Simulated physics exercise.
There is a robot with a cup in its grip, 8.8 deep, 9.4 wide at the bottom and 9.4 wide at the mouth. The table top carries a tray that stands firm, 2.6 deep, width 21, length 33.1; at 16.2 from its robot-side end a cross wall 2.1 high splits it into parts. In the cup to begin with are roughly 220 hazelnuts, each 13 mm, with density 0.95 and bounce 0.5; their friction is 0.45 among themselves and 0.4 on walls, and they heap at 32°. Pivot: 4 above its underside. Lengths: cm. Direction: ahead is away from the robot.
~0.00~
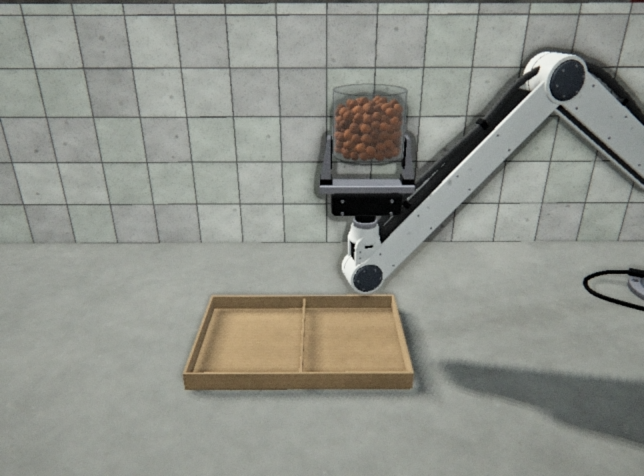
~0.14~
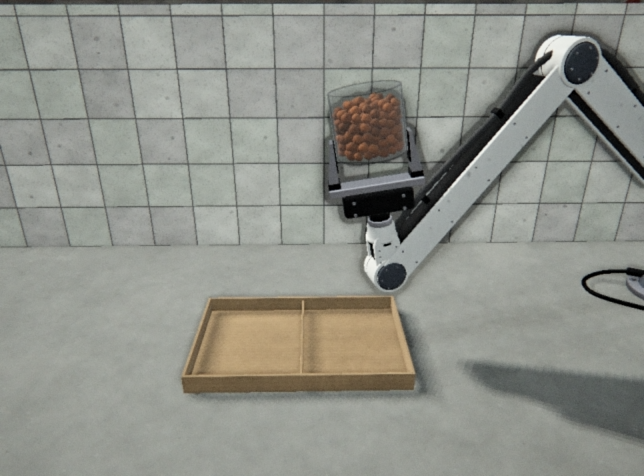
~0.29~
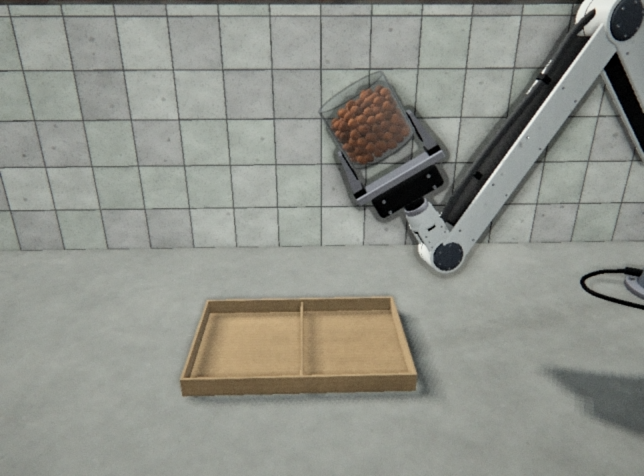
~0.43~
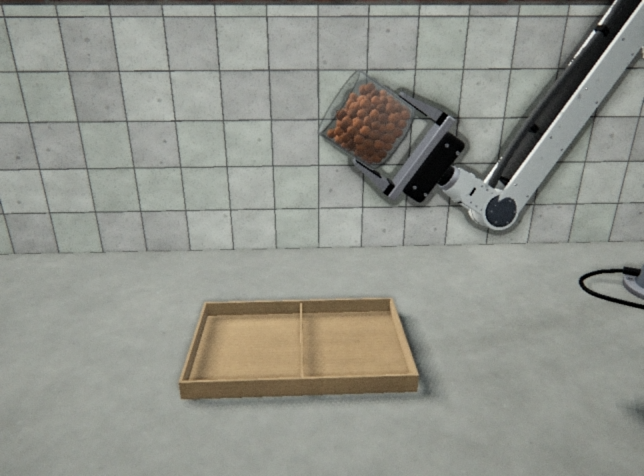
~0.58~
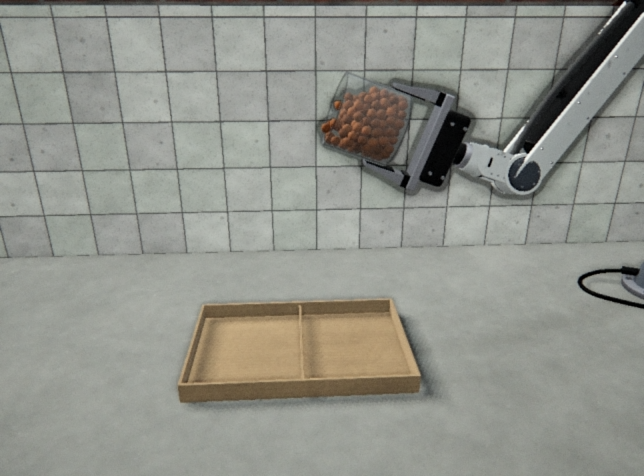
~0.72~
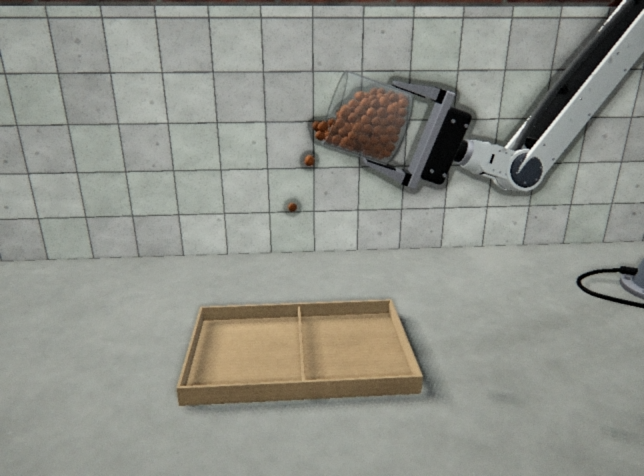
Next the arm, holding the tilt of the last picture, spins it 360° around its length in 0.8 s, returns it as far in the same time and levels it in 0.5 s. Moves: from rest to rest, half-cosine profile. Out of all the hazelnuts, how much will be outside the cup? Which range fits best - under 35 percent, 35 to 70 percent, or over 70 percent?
The best fit is under 35 percent.
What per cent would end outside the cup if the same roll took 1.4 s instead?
Around 40 %.
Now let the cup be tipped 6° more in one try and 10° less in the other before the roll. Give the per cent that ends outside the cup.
I'd expect some 45 per cent, then some 5 per cent.
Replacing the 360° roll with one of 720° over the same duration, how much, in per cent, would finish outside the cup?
In that case it would be around 20 percent.
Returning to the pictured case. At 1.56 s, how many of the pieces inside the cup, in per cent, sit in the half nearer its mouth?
Around 40 percent.
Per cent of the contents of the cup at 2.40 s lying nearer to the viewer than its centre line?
It's close to 40 percent.
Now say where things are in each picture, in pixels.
Cup middle at (369, 124), upright; upper third of the load around (370, 113), from x 340 to 400, top at y 100; 220 in the cup, in the first picture.
Cup middle at (368, 123), tipped 9°; upper third of the load around (370, 112), from x 335 to 400, top at y 100, in the second picture.
Cup middle at (367, 122), tipped 32°; upper third of the load around (373, 110), from x 335 to 405, top at y 90, in the third picture.
Cup middle at (366, 121), tipped 56°; upper third of the load around (374, 108), from x 330 to 405, top at y 90, in the fourth picture.
Cup middle at (366, 120), tipped 70°; upper third of the load around (376, 106), from x 325 to 405, top at y 90, in the fifth picture.
Cup middle at (367, 119), tipped 71°; upper third of the load around (375, 107), from x 295 to 405, top at y 90; 218 in the cup, 2 in flight or on a rim, in the sixth picture.
After 1.56 s, tipped 71°, highest piece 39 above the table; 193 in the cup, 16 in the far-side part, 2 in the robot-side part, 9 in flight or on a rim.
After 2.40 s, tipped 67°, highest piece 39 above the table; 168 in the cup, 34 in the far-side part, 7 in the robot-side part, 2 on the table or floor, 9 in flight or on a rim.
After 3.02 s, upright, highest piece 40 above the table; 167 in the cup, 40 in the far-side part, 9 in the robot-side part, 4 on the table or floor.
After 3.72 s, upright, highest piece 40 above the table; 167 in the cup, 40 in the far-side part, 9 in the robot-side part, 4 on the table or floor.
At rest, 167 in the cup, 40 in the far-side part, 9 in the robot-side part, 4 on the table or floor. That is 24 % outside the cup.
